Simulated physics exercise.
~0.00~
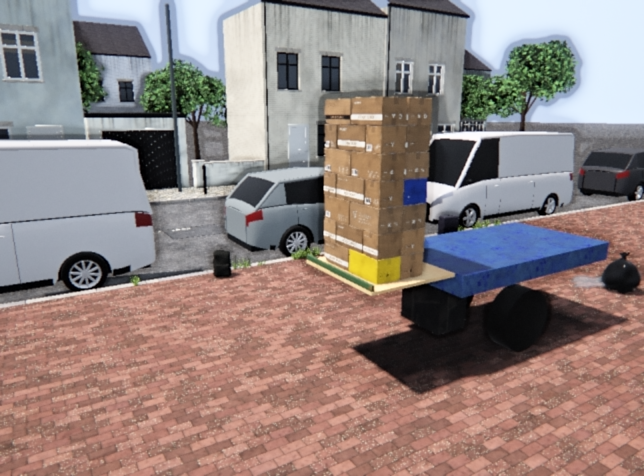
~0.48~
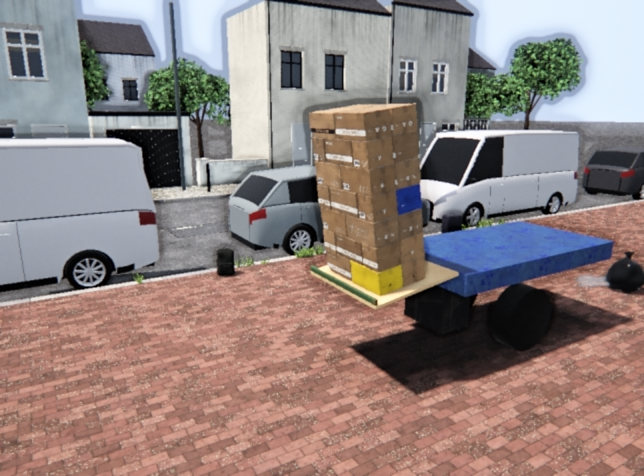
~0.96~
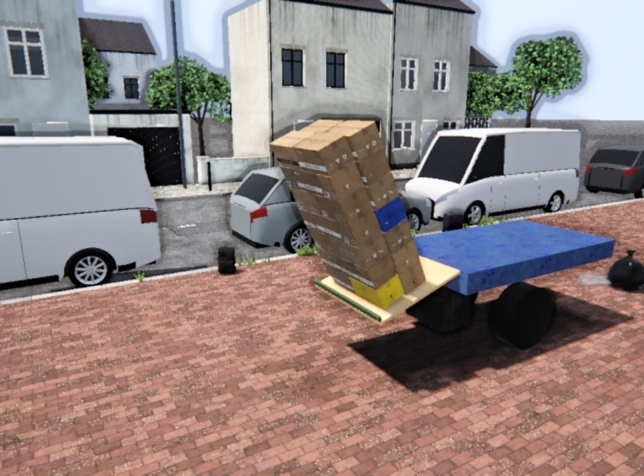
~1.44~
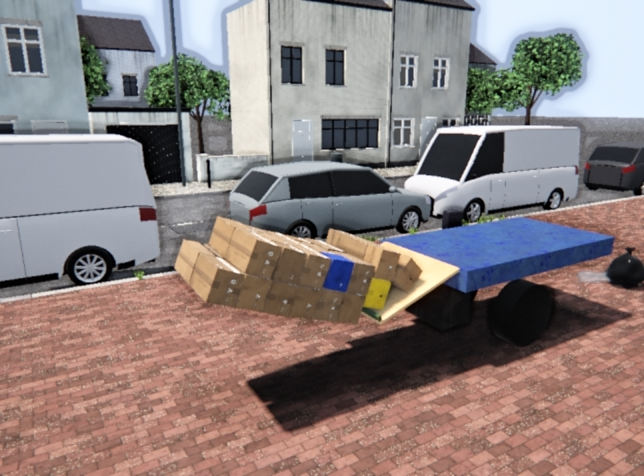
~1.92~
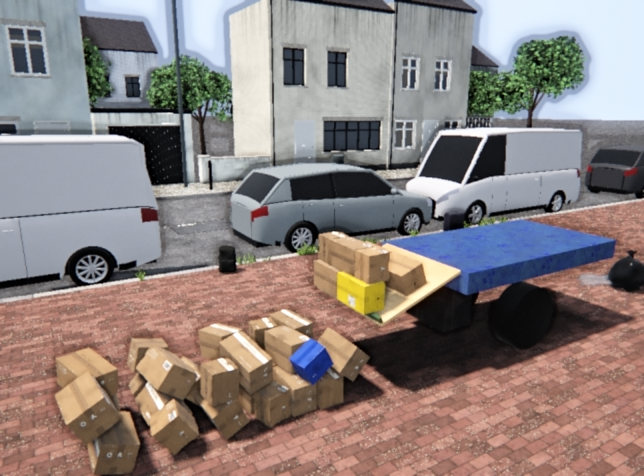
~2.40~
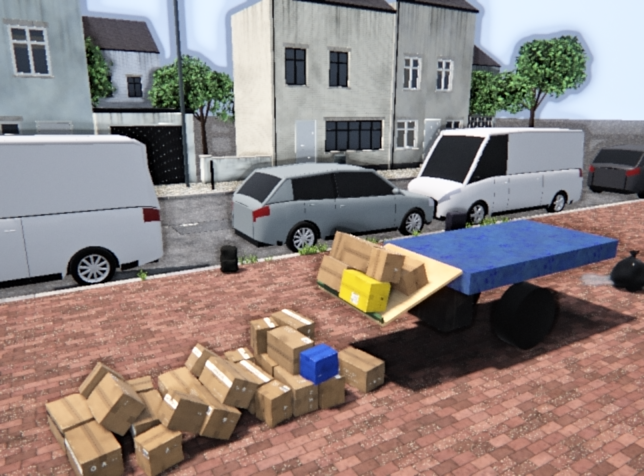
A tall stack of taped cardboard cartons, with one blue and one yellow among them, stands on a flap at the end of a blue flat-bed beside a road lined with parked vehicles. The flap tips down to the left, and the whole stack leans with it. The column topples outward almost in one piece, then breaks apart as it drops toward the brick paving. Most of the cartons, including the blue one, tumble into a loose, scattered heap on the bricks. The yellow carton and a few brown ones remain on the sloping flap.
